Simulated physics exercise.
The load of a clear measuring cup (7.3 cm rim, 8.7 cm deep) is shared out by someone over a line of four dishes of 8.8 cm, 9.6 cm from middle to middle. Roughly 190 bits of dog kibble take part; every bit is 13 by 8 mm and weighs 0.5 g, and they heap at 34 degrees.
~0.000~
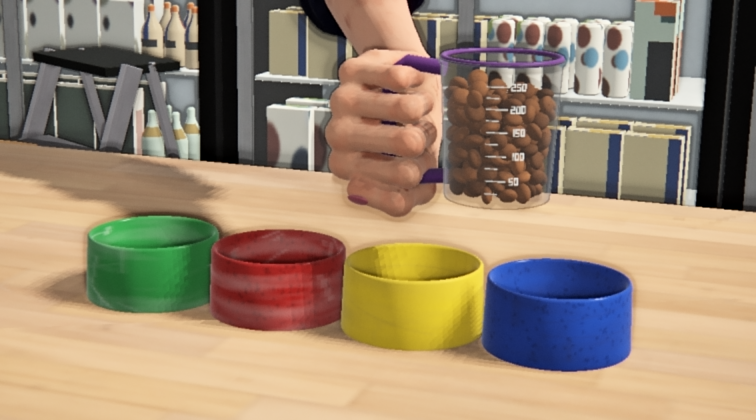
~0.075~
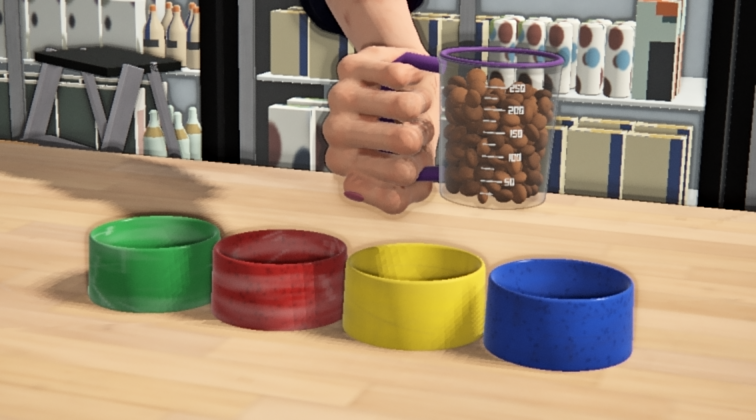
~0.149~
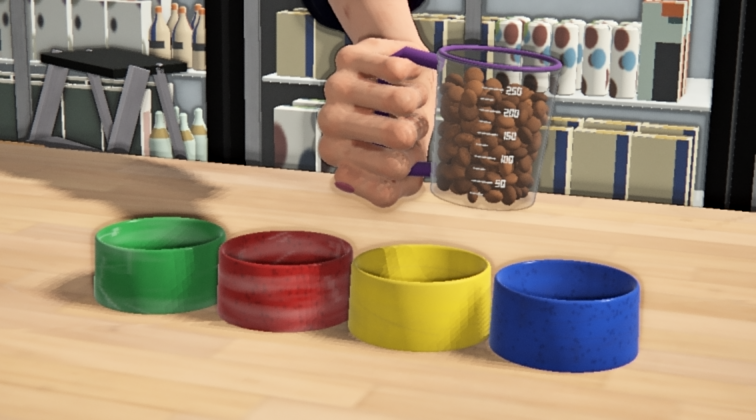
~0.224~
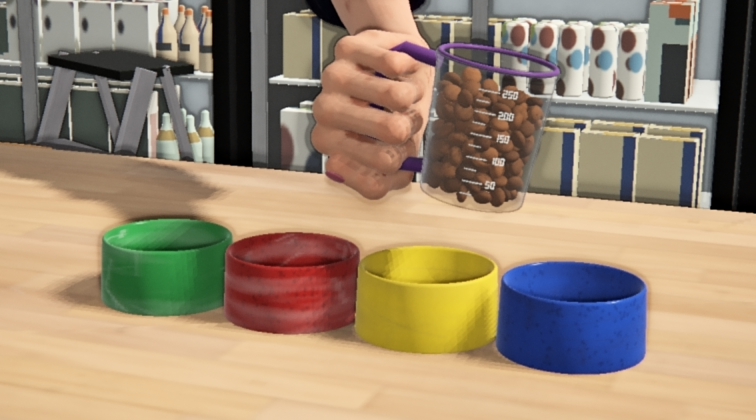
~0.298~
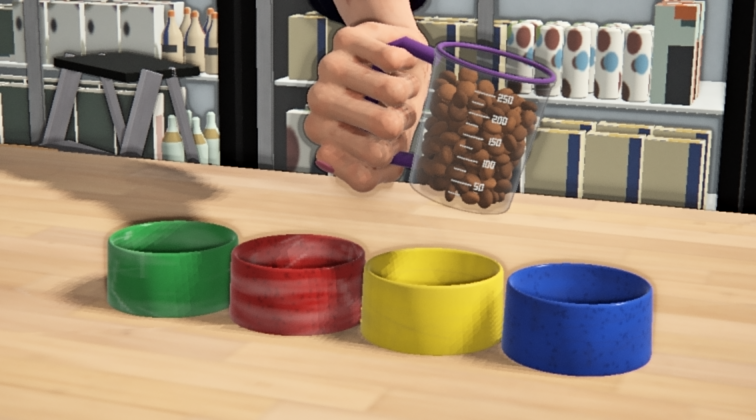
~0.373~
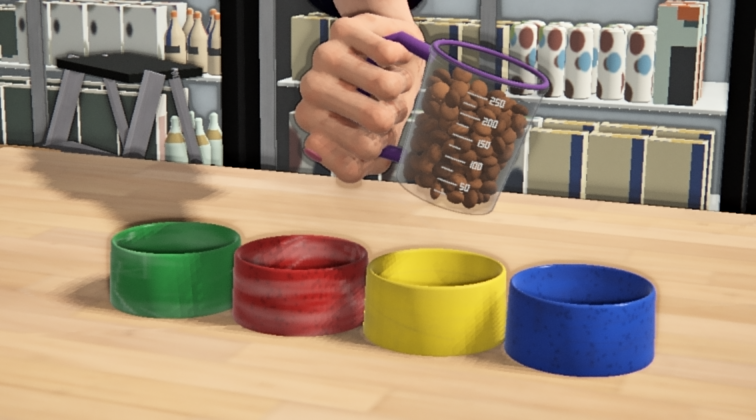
A clear measuring cup of brown kibble, held by its purple handle in a person's hand, starts upright above green, red, yellow and blue dishes on a wooden surface, then moves slightly left while leaning gradually to the right.
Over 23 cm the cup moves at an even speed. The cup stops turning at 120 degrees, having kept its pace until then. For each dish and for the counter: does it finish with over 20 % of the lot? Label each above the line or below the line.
Red: Above the line; blue: Below the line; green: Below the line; yellow: Below the line; counter: Below the line.
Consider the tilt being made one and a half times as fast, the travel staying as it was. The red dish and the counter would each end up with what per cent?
Then red would get 60 and the counter 10.
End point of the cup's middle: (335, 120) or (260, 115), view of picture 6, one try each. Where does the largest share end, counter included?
I'd expect yellow to win the first try and red the second.
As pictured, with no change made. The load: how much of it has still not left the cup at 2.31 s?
Somewhere near 20 per cent.
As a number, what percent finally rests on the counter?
10 %.
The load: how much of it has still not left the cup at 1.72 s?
Roughly 95 per cent, I'd say.
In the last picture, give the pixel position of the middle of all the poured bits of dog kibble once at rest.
Resting centre estimate: Around (289, 282).
After 1.18 s, tilt 66 degrees; cup holds 100 %.
Then, at 1.72 s, tilt 97 degrees; cup holds 95 %.
After 2.31 s, tilt 120 degrees; cup holds 20 %, red 70 %.
By 3.3 s all is still; red 85 %, blue 0 %, green 0 %, yellow 0 %, counter 10 %.
